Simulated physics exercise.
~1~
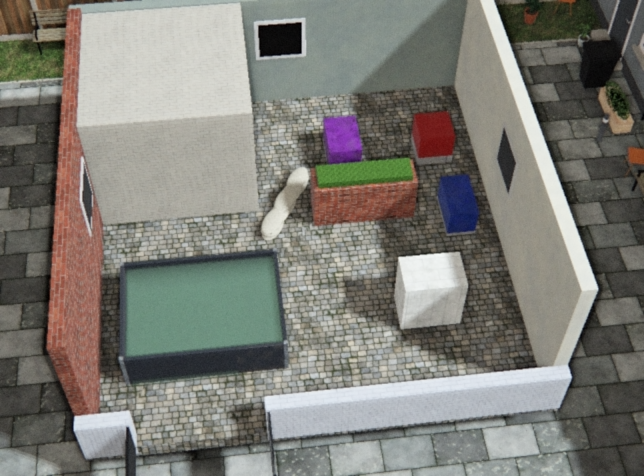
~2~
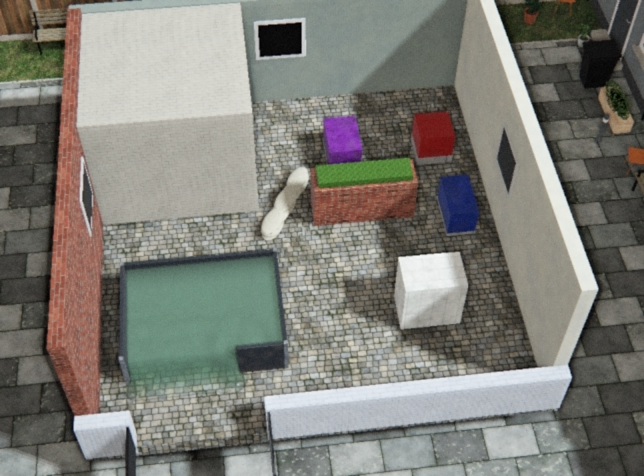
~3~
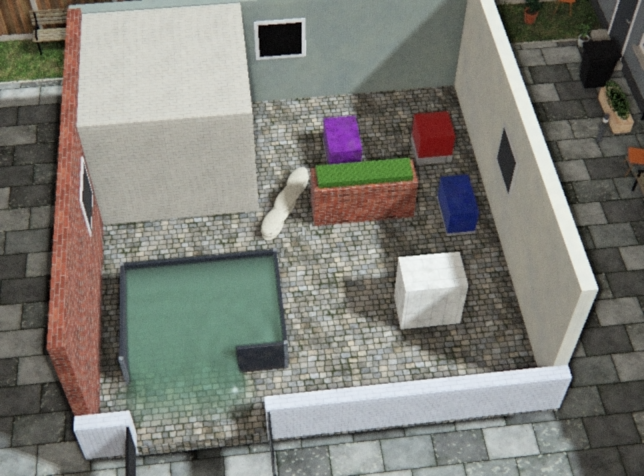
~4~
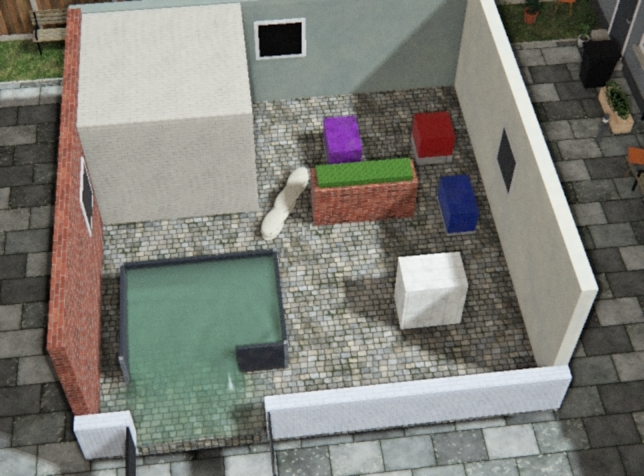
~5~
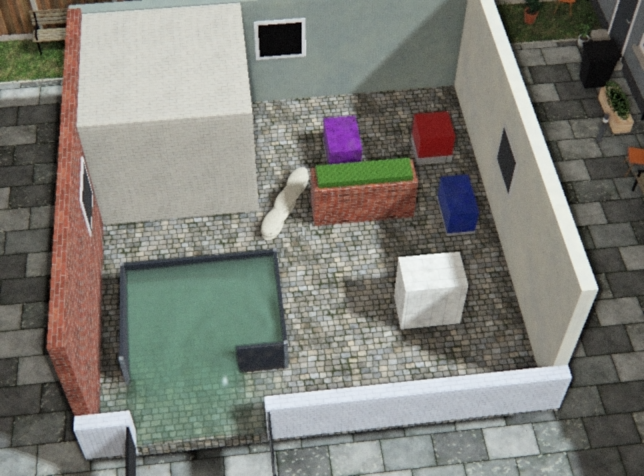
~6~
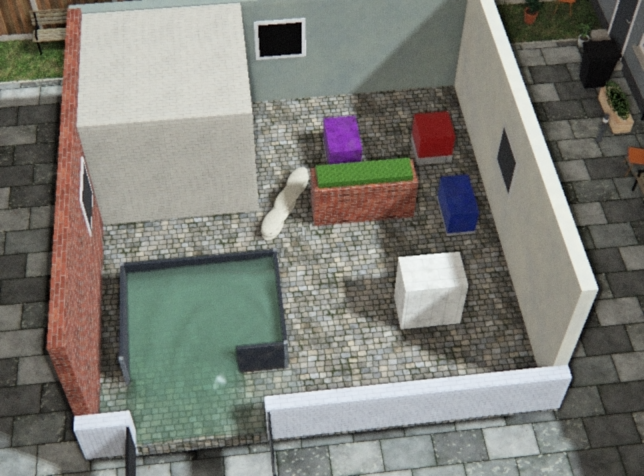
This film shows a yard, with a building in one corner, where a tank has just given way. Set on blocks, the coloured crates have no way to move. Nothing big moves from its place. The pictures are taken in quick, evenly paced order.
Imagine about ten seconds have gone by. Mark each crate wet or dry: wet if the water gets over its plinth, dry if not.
Red crate dry, purple crate dry, blue crate dry.
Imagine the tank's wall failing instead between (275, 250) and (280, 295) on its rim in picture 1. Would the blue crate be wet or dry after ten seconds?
Note: Blue crate gets reached.
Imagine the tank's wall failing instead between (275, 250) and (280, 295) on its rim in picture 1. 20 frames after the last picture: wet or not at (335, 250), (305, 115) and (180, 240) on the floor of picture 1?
The first point is swamped, the second unwetted, the third unwetted.
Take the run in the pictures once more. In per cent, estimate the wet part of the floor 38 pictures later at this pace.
Roughly 25 per cent.
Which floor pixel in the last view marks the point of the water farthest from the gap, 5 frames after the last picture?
I'd say near (387, 406).
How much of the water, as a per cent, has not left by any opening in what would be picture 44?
Close to 32 in a hundred.
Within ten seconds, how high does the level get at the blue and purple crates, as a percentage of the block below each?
Near 0 and 0 in a hundred.
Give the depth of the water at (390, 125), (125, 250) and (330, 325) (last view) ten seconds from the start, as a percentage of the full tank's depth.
Readings in sequence: 0, 8, 0 percent.
A moment on, water covers 10 % of the floor; the red crate not reached, the purple crate not reached, the blue crate not reached.
Next, water covers 10 % of the floor; the red crate not reached, the purple crate not reached, the blue crate not reached.
Then, water covers 15 % of the floor; the red crate not reached, the purple crate not reached, the blue crate not reached.
Later, water covers 25 % of the floor; the red crate not reached, the purple crate not reached, the blue crate not reached.
In the end, water covers 30 % of the floor; the red crate stayed above the water, the purple crate stayed above the water, the blue crate stayed above the water.
